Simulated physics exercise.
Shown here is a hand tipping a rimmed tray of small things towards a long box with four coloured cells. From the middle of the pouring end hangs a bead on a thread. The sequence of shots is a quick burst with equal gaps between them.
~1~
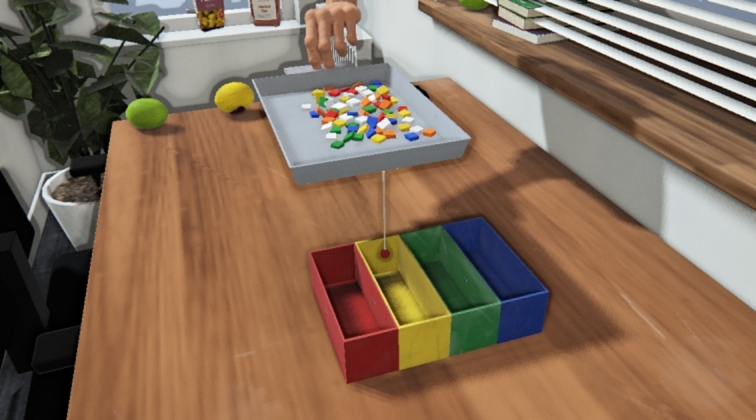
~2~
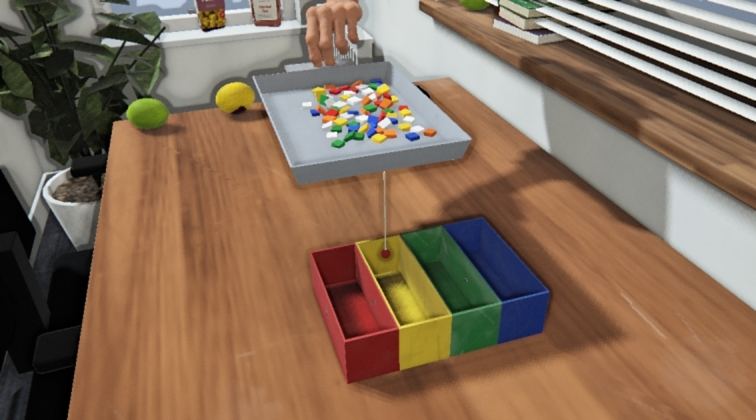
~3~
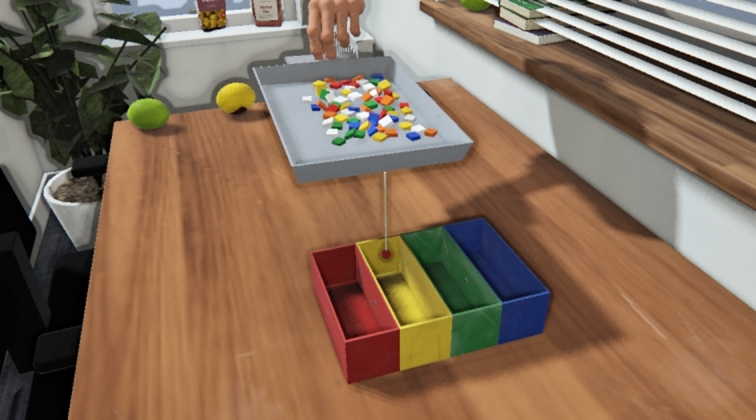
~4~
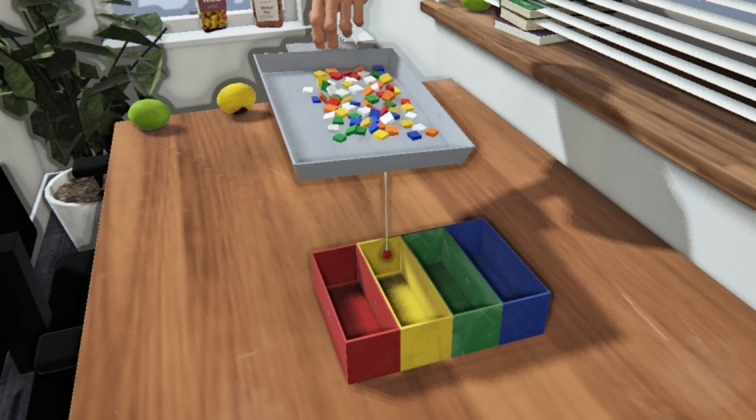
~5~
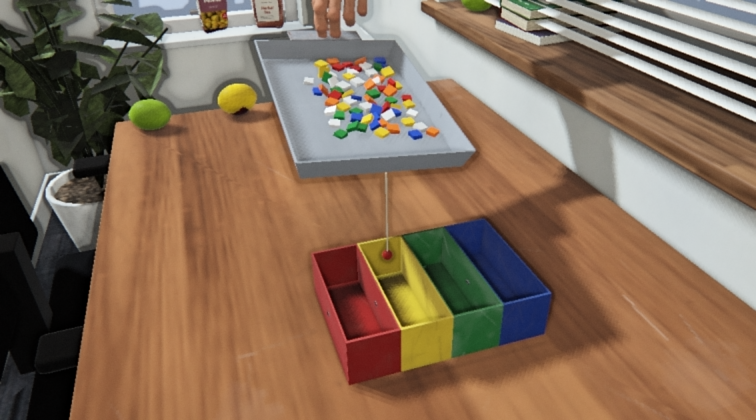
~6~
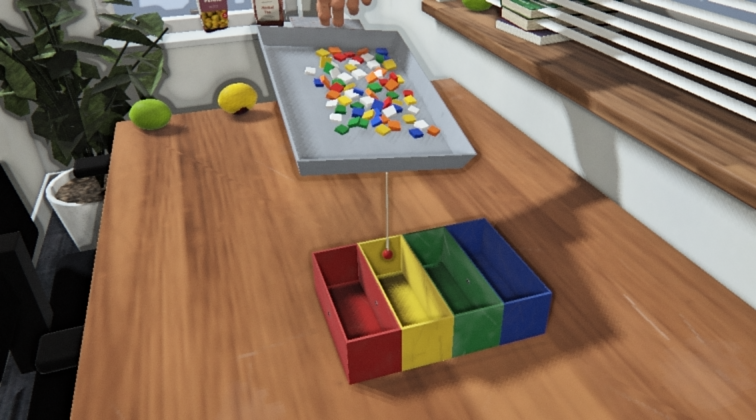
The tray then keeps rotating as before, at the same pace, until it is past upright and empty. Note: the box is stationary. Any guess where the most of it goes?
I'd say the green cell.
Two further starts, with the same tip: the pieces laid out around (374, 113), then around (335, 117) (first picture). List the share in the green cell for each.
First case: Close to 60 %; second case: Close to 70 %.
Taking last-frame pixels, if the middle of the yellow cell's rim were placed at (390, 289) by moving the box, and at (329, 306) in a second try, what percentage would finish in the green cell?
In order: 30 percent and 0 percent.
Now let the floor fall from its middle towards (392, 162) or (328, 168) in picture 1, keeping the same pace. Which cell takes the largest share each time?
Case 1 - the cell in green. Case 2 - the red one.
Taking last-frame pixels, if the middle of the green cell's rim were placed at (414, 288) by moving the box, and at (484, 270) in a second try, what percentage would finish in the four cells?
About 70% and about 100%.
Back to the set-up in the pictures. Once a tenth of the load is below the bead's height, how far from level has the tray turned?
Close to 80° of tilt at that moment.
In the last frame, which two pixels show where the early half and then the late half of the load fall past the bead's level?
Around (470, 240), followed by around (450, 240).
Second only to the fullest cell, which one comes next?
That's the cell in blue.
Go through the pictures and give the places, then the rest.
The first picture shows corners of the pouring end (296, 163) and (462, 136), level; middle of the load (369, 110), mosaic tiles; bead on its thread (385, 254); red cell (372, 352); yellow cell (424, 338); green cell (474, 326); blue cell (522, 314).
The second picture shows corners of the pouring end (297, 163) and (463, 137), level; middle of the load (370, 109).
The third picture shows corners of the pouring end (298, 162) and (464, 140), tipped barely, lowest at the right corner; middle of the load (371, 105).
The fourth picture shows corners of the pouring end (300, 160) and (466, 143), tipped a little, lowest at the right corner; middle of the load (372, 100).
The fifth picture shows corners of the pouring end (302, 158) and (467, 147), tipped a little, lowest at the right corner; middle of the load (373, 94).
The sixth picture shows corners of the pouring end (304, 156) and (468, 150), tipped clearly, lowest at the right corner; middle of the load (375, 88); red cell (375, 353); yellow cell (427, 339); green cell (477, 327); blue cell (525, 315).
Just after the last frame, tray tipped steeply; almost all on the tray; just a few in the blue cell; just a few falling or outside the box.
A moment on, tray tipped past a quarter turn; roughly a third on the tray; roughly a quarter in the blue cell; about a tenth in the green cell; roughly a quarter falling or outside the box.
Further on, tray tipped past a quarter turn; roughly two thirds in the green cell; roughly a third in the blue cell.
When it is over, tray tipped past a quarter turn; roughly two thirds in the green cell; roughly a third in the blue cell; not one in the red cell; not one in the yellow cell.
